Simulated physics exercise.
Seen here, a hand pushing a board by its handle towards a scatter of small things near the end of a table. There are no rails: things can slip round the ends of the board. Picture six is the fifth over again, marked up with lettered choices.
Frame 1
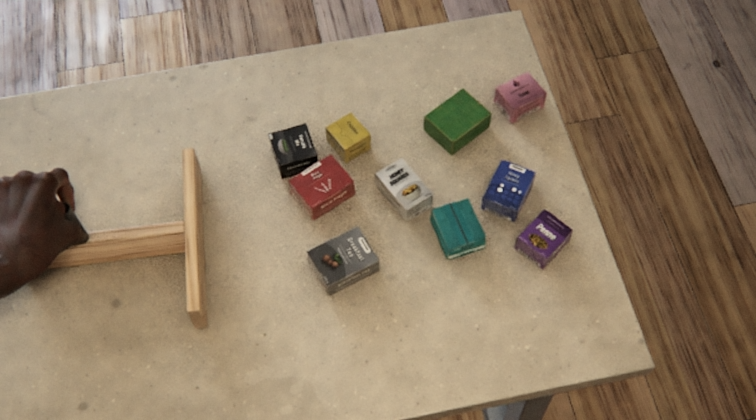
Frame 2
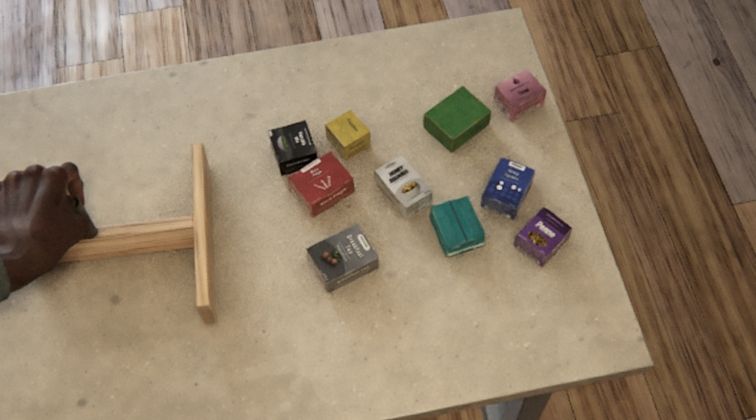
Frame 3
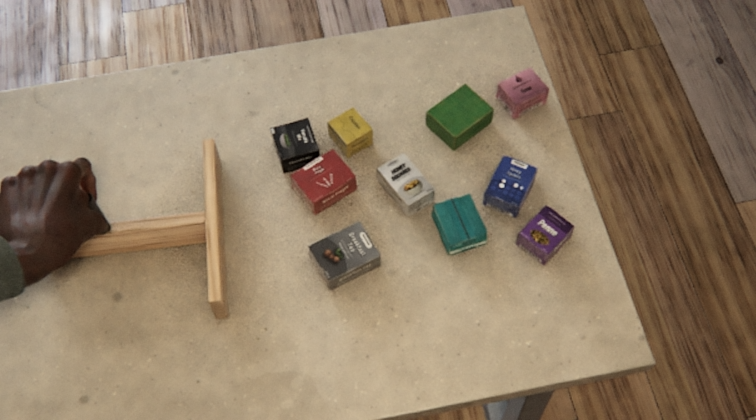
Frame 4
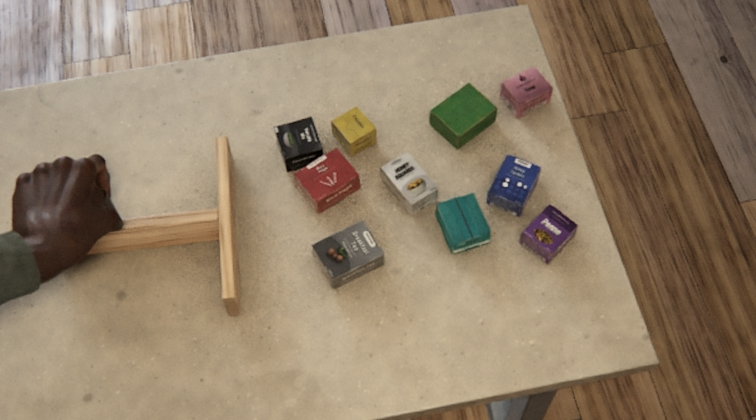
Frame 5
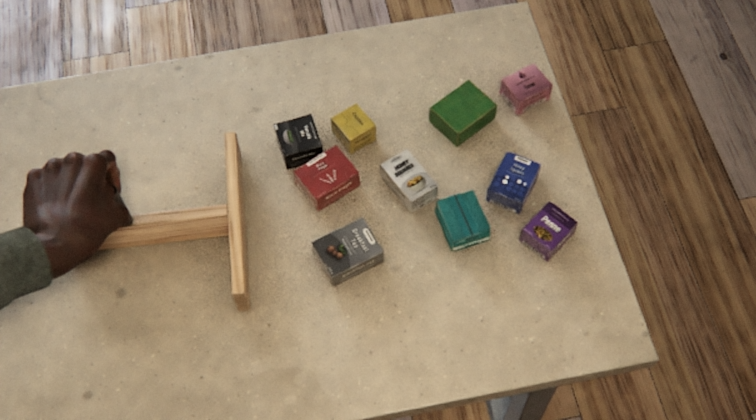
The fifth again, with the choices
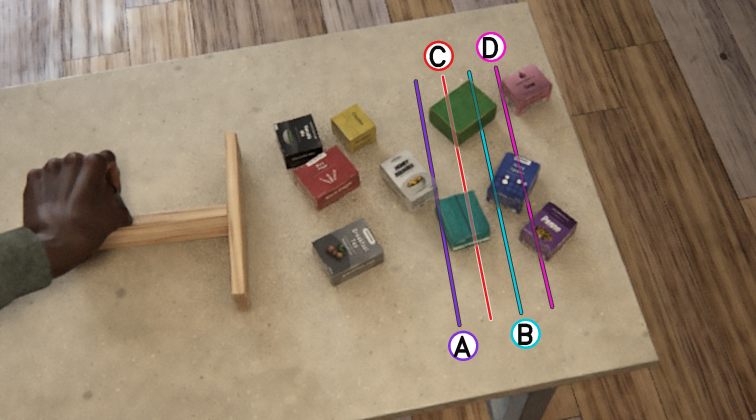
A hand slides a wooden board by its handle rightward across a table toward small boxes.
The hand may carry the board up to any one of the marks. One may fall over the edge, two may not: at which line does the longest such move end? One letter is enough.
C.
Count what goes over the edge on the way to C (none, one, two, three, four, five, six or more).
One.
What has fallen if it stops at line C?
It is the pink box.
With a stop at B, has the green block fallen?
Yes.
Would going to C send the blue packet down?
No.
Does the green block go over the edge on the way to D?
Yes.
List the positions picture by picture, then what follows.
In the first frame, red packet (322, 188); blue packet (508, 191); green block (457, 122).
In the second frame, board (199, 220); purple packet (543, 237).
In the third frame, board (212, 216); pink box (522, 93).
In the fourth frame, board (225, 213); black packet (299, 145).
In the fifth frame, board (234, 209); grey packet (348, 252); red packet (327, 179); blue packet (513, 183).
On the marked copy, A at (436, 194); B at (493, 184); C at (465, 189); D at (522, 179).
Following C. Soon after the start, board (317, 194); yellow packet (373, 129); black packet (338, 137).
Later, board (399, 179); pink box (533, 88); blue packet (524, 179).
In the end, board (462, 168); pink box over the edge; blue packet (571, 161); one fallen.
As for the rest, A is within the limit but short; B drops three; D drops six.
